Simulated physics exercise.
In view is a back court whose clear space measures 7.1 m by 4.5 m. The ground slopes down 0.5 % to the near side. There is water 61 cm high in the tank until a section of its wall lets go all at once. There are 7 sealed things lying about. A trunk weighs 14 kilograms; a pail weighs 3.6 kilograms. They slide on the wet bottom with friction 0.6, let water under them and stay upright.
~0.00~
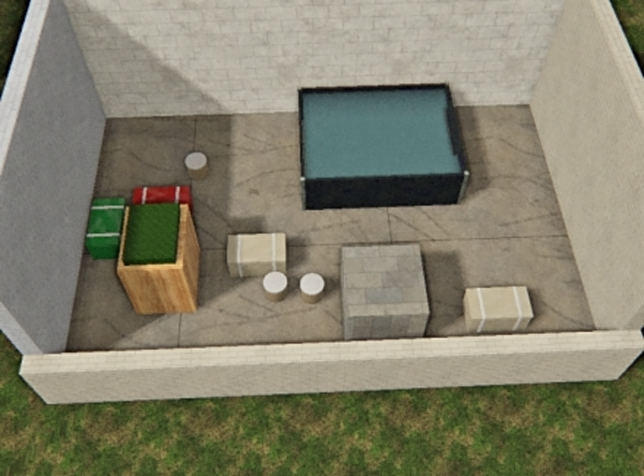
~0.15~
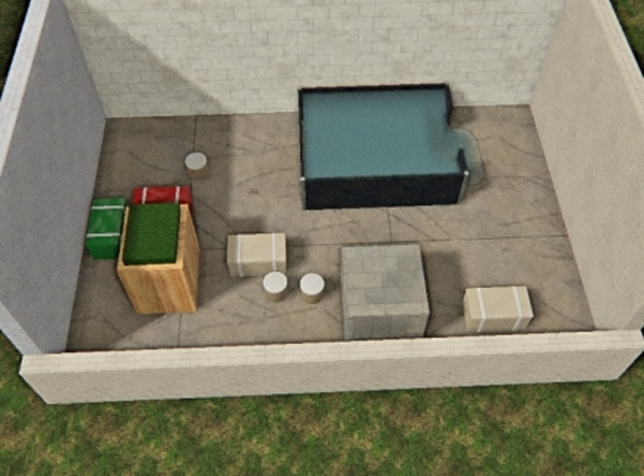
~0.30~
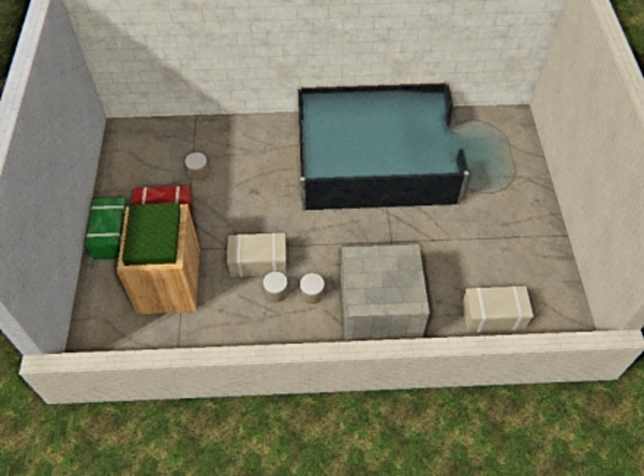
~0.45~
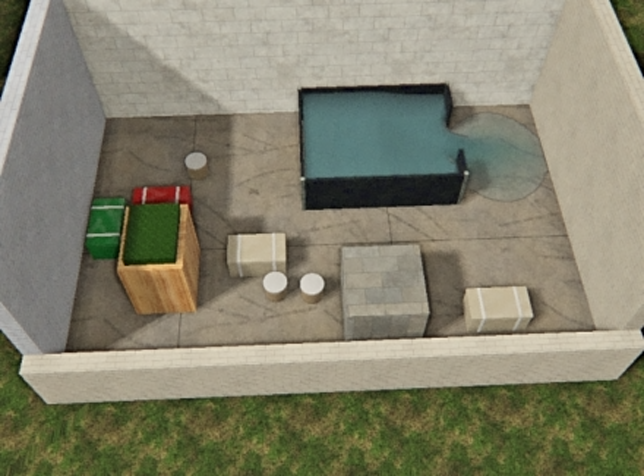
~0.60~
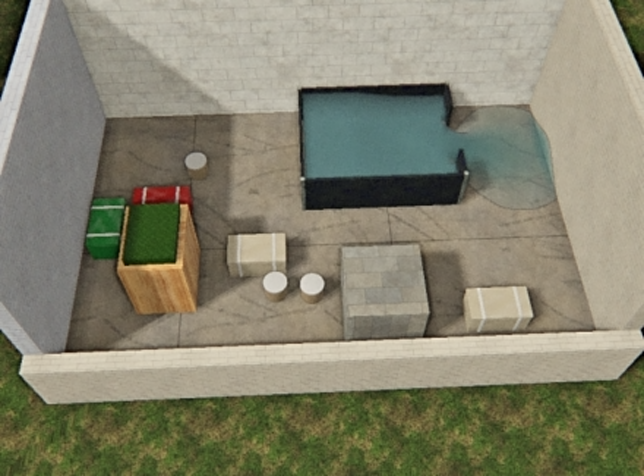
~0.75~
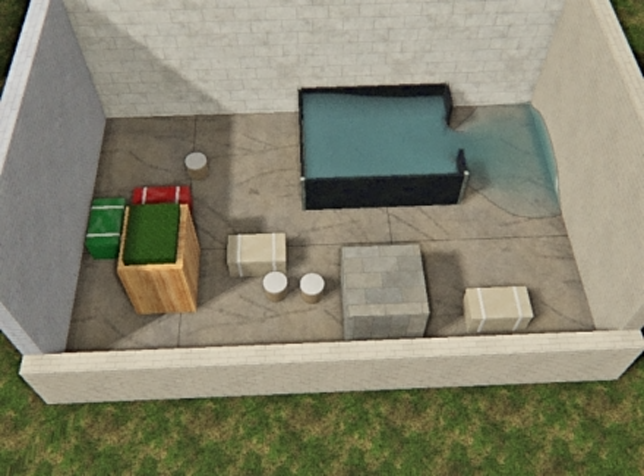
In a walled back court, water poured through a gap in the right side of a dark tank and spread across the ground to the right wall, while the trunks and other objects stayed still.
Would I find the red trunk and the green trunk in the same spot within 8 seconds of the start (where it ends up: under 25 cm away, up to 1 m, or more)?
I reckon the red trunk scarcely budges, while the green trunk scarcely budges.
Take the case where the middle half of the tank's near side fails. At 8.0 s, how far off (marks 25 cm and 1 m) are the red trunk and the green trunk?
Red trunk: Displaced far; green trunk: Displaced far.
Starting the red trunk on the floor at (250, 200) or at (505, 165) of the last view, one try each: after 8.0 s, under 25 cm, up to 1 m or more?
I'd say it does not really move on the first try and it lands far off on the second.
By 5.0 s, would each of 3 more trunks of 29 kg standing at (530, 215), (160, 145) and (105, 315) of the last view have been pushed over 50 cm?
Spot by spot, in turn: Exceeds it, falls short, falls short.
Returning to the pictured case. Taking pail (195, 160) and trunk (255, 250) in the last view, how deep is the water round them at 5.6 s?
First about 1 cm, second about 0 cm.
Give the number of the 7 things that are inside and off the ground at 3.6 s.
1 at that moment.
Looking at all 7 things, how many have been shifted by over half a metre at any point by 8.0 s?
The total is 1.
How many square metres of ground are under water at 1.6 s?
Somewhere around 9.0 m2, roughly.
After 1.6 s the red trunk is near (160, 199), 0.0 m from its start, aground; the green trunk is near (105, 221), 0.0 m from its start, aground; 0 afloat.
After 3.6 s the red trunk is near (160, 199), 0.0 m from its start, aground; the green trunk is near (105, 221), 0.0 m from its start, aground; 1 afloat.
After 5.6 s the red trunk is near (160, 199), 0.0 m from its start, aground; the green trunk is near (105, 221), 0.0 m from its start, aground; 1 afloat.
After 8.0 s the red trunk is near (159, 198), 0.0 m from its start, aground; the green trunk is near (104, 221), 0.0 m from its start, afloat; 3 afloat.
